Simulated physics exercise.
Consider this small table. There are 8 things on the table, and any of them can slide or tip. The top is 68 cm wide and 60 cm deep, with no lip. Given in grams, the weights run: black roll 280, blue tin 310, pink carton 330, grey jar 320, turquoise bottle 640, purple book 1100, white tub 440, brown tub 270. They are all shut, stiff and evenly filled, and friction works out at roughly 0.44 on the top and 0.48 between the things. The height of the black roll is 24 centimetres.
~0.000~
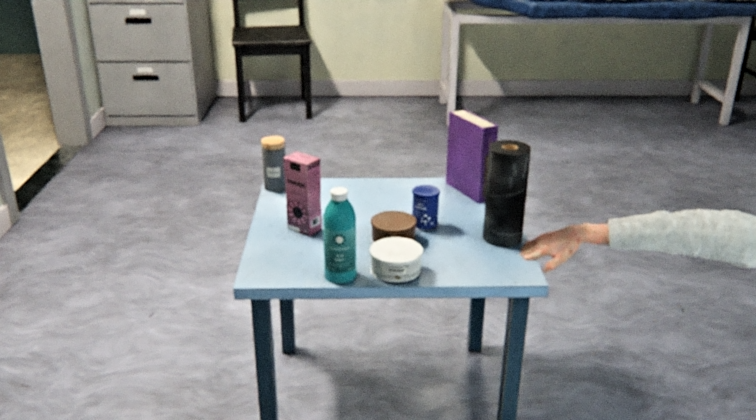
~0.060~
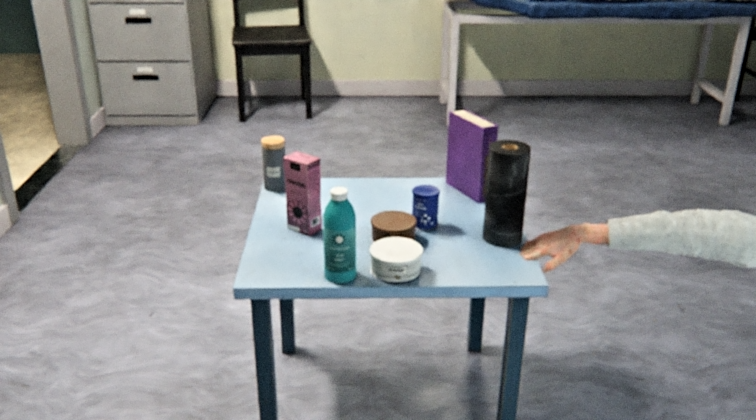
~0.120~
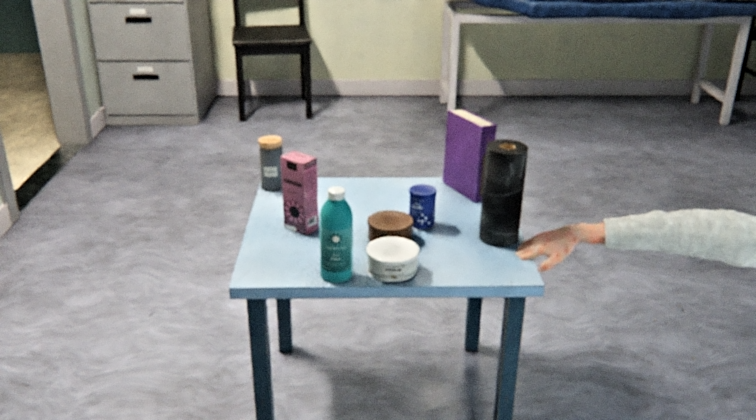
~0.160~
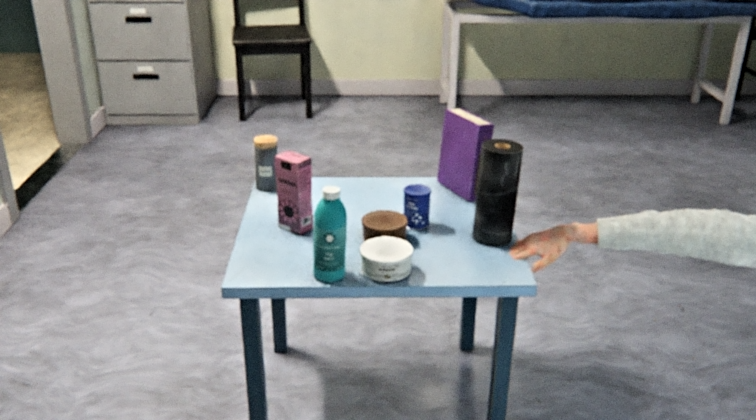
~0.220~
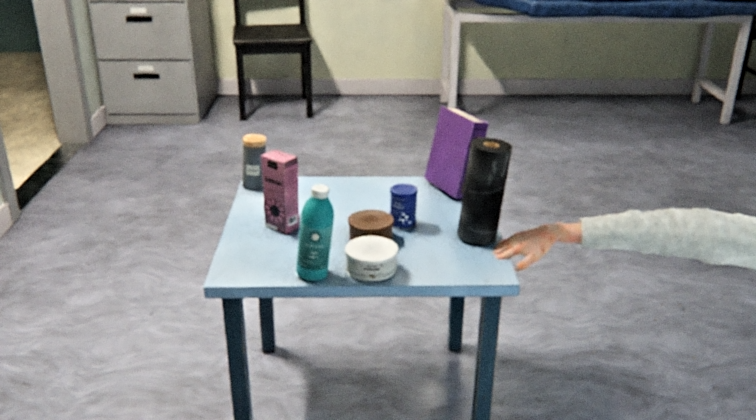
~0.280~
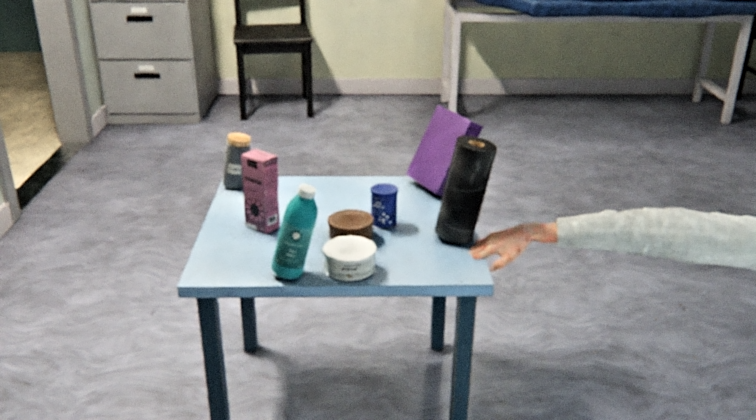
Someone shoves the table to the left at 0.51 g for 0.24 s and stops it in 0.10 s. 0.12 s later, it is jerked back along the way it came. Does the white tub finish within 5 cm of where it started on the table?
Yes.
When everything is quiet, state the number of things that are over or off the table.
So, 5 in all.
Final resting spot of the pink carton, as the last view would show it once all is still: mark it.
Roughly pixel (87, 401).
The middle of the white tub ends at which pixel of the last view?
At roughly (398, 260).
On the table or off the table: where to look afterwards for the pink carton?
Pink carton: Goes out of bounds.
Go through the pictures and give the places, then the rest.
The first frame shows white tub (396, 260); black roll (506, 194).
The second frame shows pink carton (303, 194); grey jar (274, 164).
The third frame shows table along by 1 cm; turquoise bottle (336, 234); purple book (468, 155).
The fourth frame shows table along by 3 cm; purple book (464, 154) leaning 5°; brown tub (384, 229).
The fifth frame shows table along by 6 cm; purple book (455, 152) leaning 13°; blue tin (404, 207).
The sixth frame shows table along by 12 cm; white tub (350, 259) slid 2 cm; grey jar (237, 161) leaning 10°.
After 0.48 s, table along by 20 cm; grey jar now off the table; white tub slid 4 cm near (286, 259); purple book on its side.
After 0.78 s, table along by 3 cm; pink carton now off the table; white tub slid 7 cm near (352, 259); black roll on its side.
After 0.98 s, purple book now off the table; black roll on its side; turquoise bottle on its side.
At rest (2.0 s), off the table, pink carton, grey jar and purple book; tipped over on the table, black roll and turquoise bottle; not toppled but over 5 cm from the start, blue tin and brown tub; the last one in place, give or take 5 cm. In the last view, white tub near (398, 260).
